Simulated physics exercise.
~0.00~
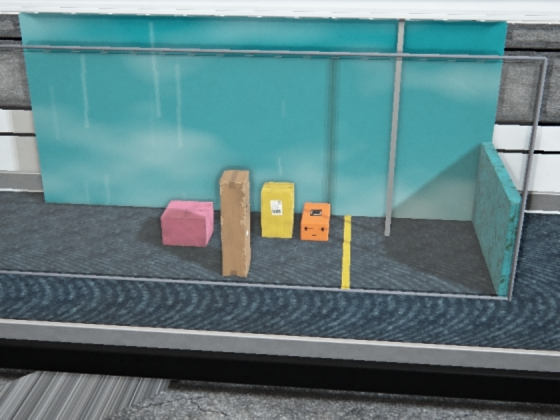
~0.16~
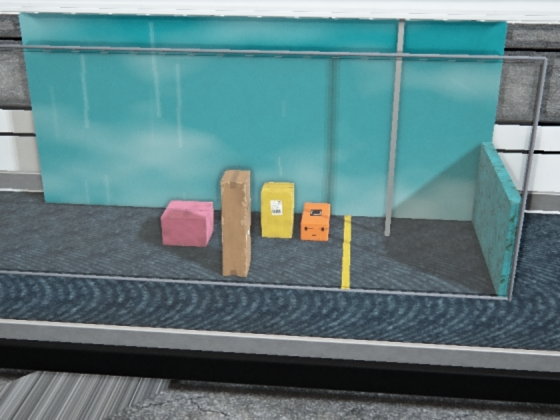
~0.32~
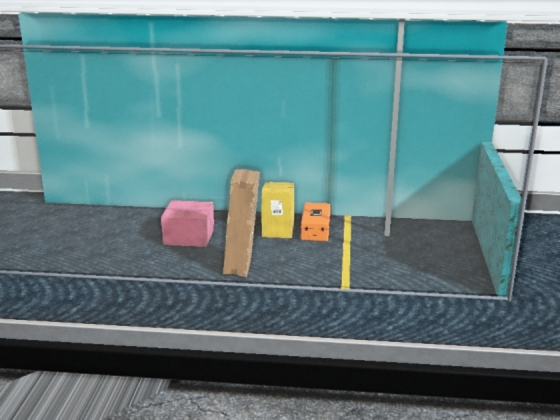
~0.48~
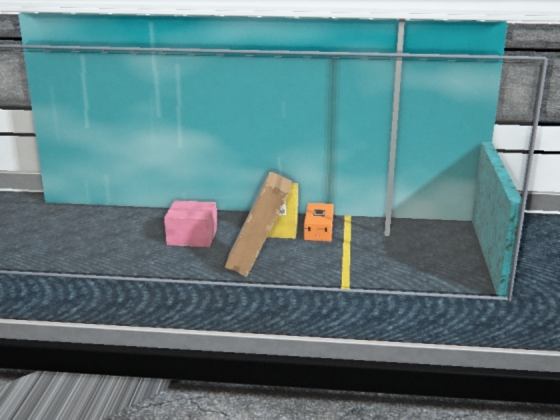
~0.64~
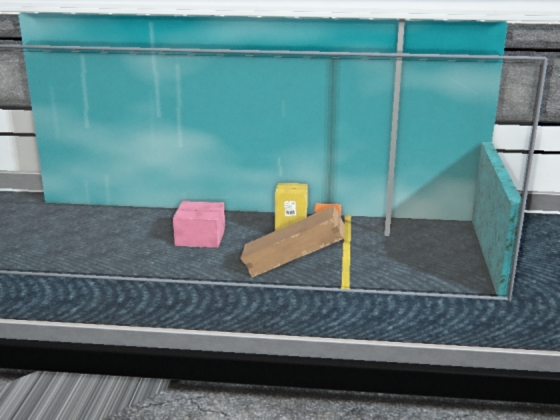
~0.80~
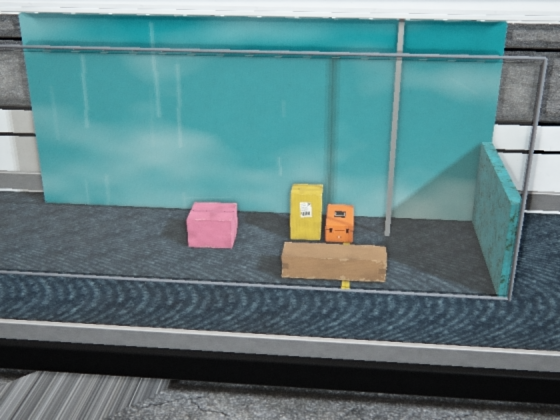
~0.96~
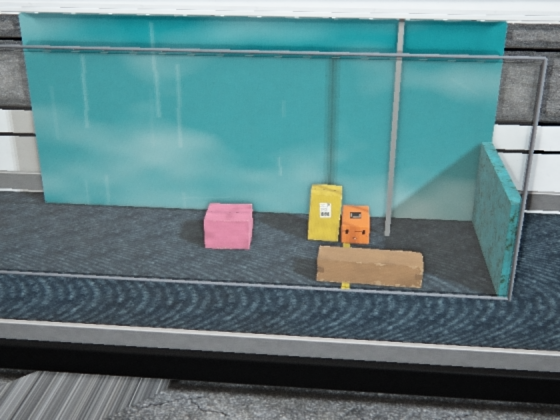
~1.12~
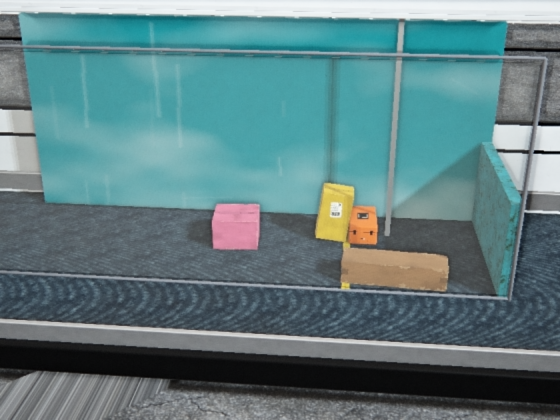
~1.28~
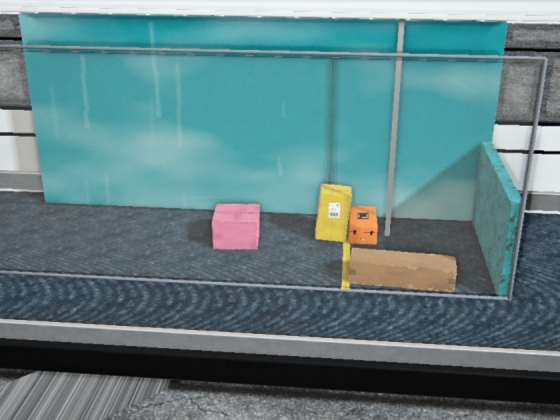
A tall brown box toppled to the right in front of a yellow pack and an orange box, then everything slid right, the pink box too, until the brown and orange boxes rested past the yellow line, with the other two short of it.
